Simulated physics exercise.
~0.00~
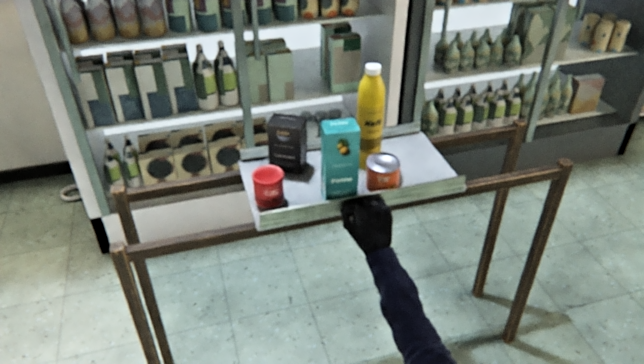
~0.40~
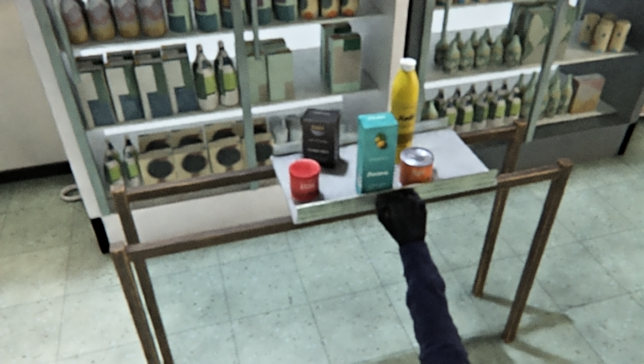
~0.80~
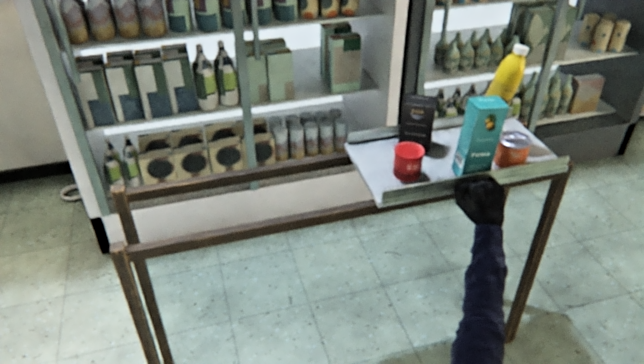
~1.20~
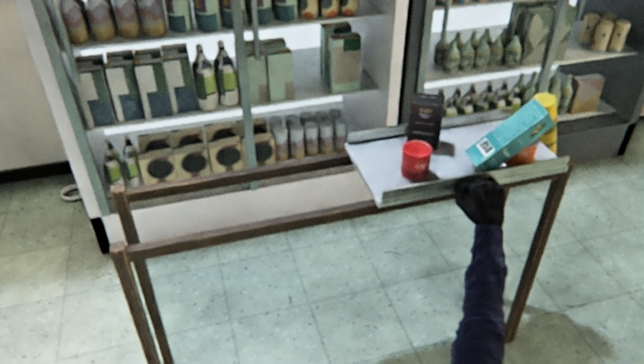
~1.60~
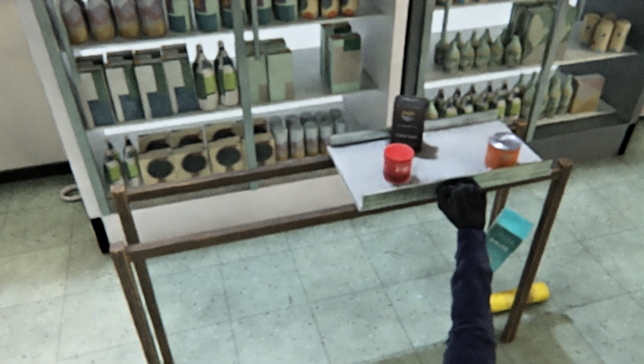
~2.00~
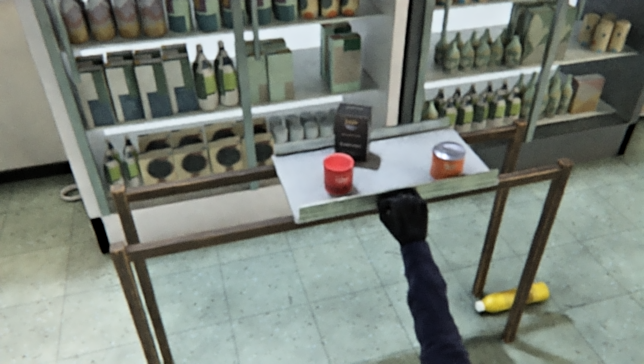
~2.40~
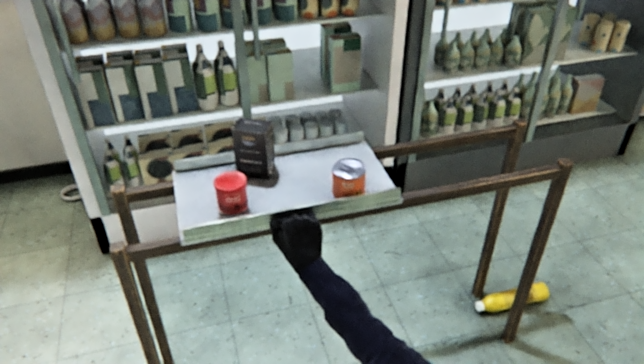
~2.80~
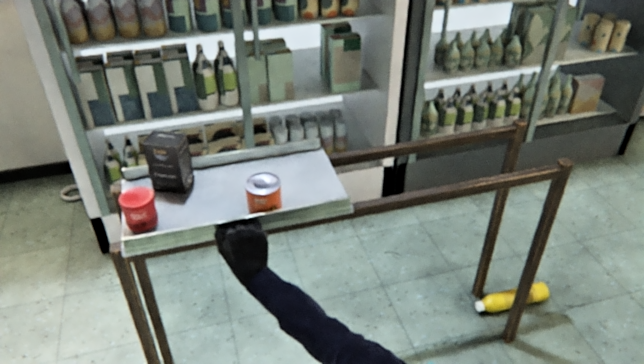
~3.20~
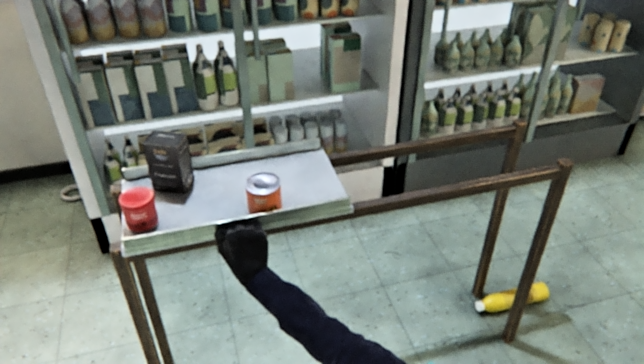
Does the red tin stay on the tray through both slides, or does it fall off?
The red tin stays on the tray. It is still standing near the left end of the tray when the tray comes to rest.
In a shop aisle seen from above, a pale tray sits midway along a brown frame before stocked shelves, with a yellow bottle, a black carton, a turquoise packet, a red tin and an orange tin on it. A black-gloved hand at the near edge moves with the tray as it slides right. At the right end the yellow bottle tips and goes over, and the turquoise packet leans after it. Both drop off the right side as the tray starts back left. It travels to the left end and stops there, still carrying the carton and both tins, while the bottle lies on the floor.
